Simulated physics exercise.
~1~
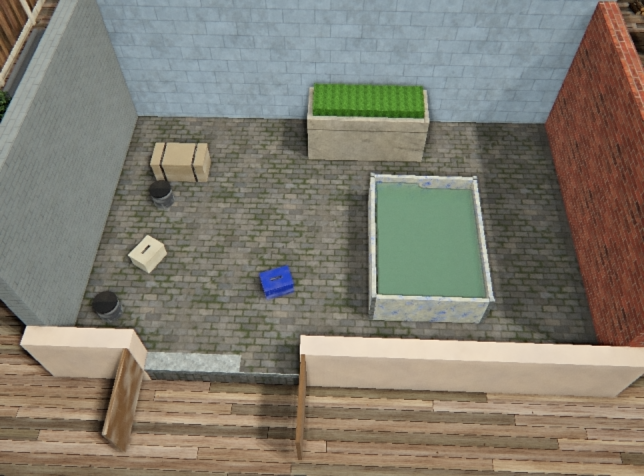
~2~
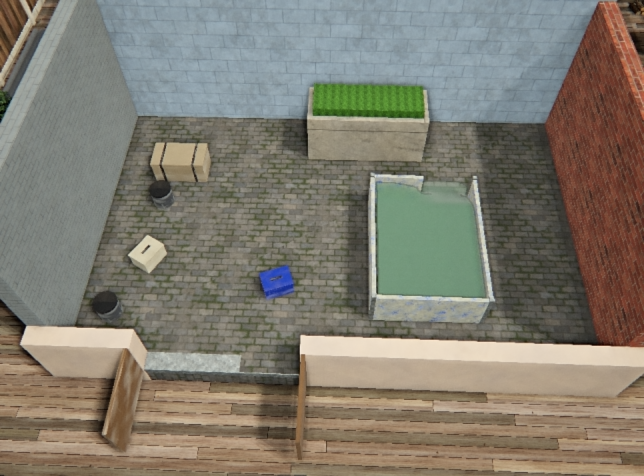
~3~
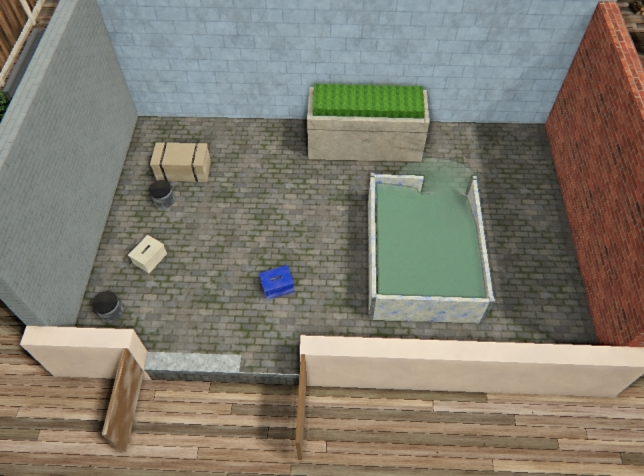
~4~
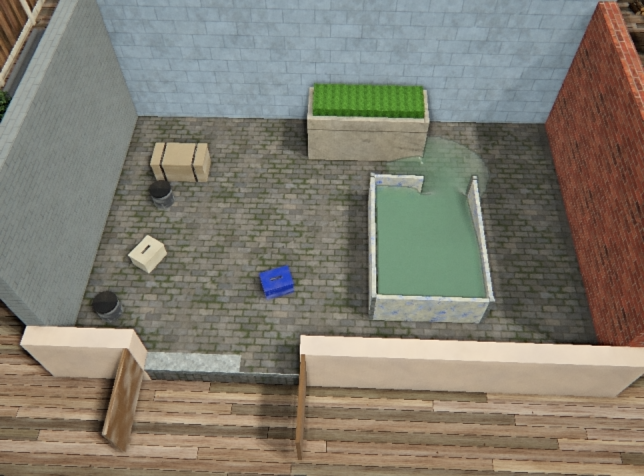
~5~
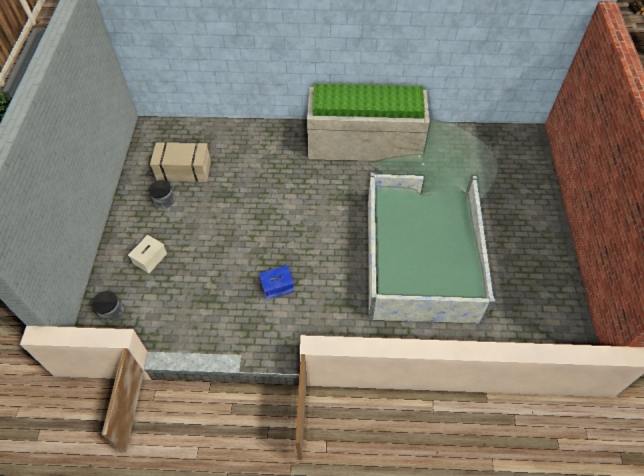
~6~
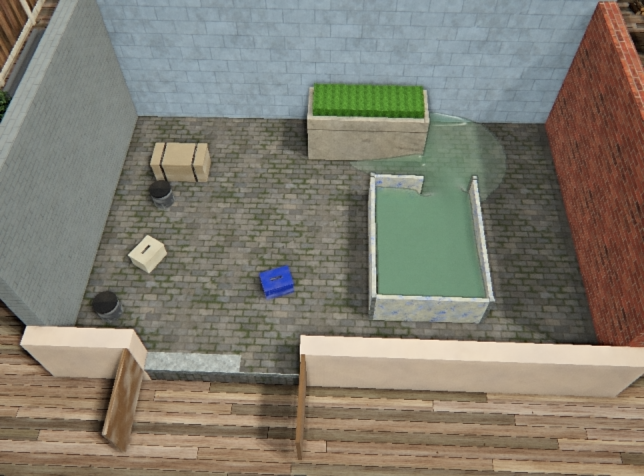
The clip opens on a walled, paved court with a green-topped block, a full open tank at right, and a blue tote among scattered boxes and pails. Part of the tank's far side gives way, and a thin sheet of water spreads across the paving behind it, while the loose objects stay still.
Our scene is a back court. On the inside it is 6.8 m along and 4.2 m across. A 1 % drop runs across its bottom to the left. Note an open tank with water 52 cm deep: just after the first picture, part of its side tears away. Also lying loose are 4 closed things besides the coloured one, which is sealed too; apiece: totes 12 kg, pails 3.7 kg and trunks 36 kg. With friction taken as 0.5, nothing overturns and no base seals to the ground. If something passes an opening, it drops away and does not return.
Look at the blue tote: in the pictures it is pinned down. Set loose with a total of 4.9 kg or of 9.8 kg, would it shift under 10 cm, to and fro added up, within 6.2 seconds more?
Result: Low ballast.
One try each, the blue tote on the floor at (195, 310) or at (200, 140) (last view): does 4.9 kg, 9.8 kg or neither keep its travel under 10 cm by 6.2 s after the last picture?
Try 1: Lesser mass sufficient. Try 2: Greater mass required.
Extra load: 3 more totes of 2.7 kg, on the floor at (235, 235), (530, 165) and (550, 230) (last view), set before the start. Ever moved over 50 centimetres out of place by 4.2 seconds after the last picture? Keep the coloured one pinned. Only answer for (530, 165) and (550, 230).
Beyond it, beyond it.
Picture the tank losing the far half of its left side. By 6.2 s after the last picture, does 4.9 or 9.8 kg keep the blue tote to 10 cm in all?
Note: High mass only.
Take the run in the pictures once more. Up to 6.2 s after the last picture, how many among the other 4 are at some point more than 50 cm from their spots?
Tally: 0.
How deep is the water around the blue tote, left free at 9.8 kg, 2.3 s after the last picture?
Close to 0 cm deep.
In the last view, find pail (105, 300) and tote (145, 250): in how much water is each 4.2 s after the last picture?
I'd estimate 0 cm for the first and 2 cm for the second.
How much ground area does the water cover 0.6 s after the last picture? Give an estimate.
My estimate is roughly 7.5 m2.
Then, 0.6 s after the last picture the blue tote would be 0 cm from its start with 4.9 kg and 0 cm from its start with 9.8 kg; 0 cm of water round it then.
Then, 2.3 s after the last picture the blue tote would be 0 cm from its start with 4.9 kg and 0 cm from its start with 9.8 kg; 0 cm of water round it then.
Then, 4.2 s after the last picture the blue tote would be 0 cm from its start with 4.9 kg and 0 cm from its start with 9.8 kg; 0 cm of water round it then.
Then, 6.2 s after the last picture the blue tote would be 0 cm from its start with 4.9 kg and 0 cm from its start with 9.8 kg; 2 cm of water round it then.
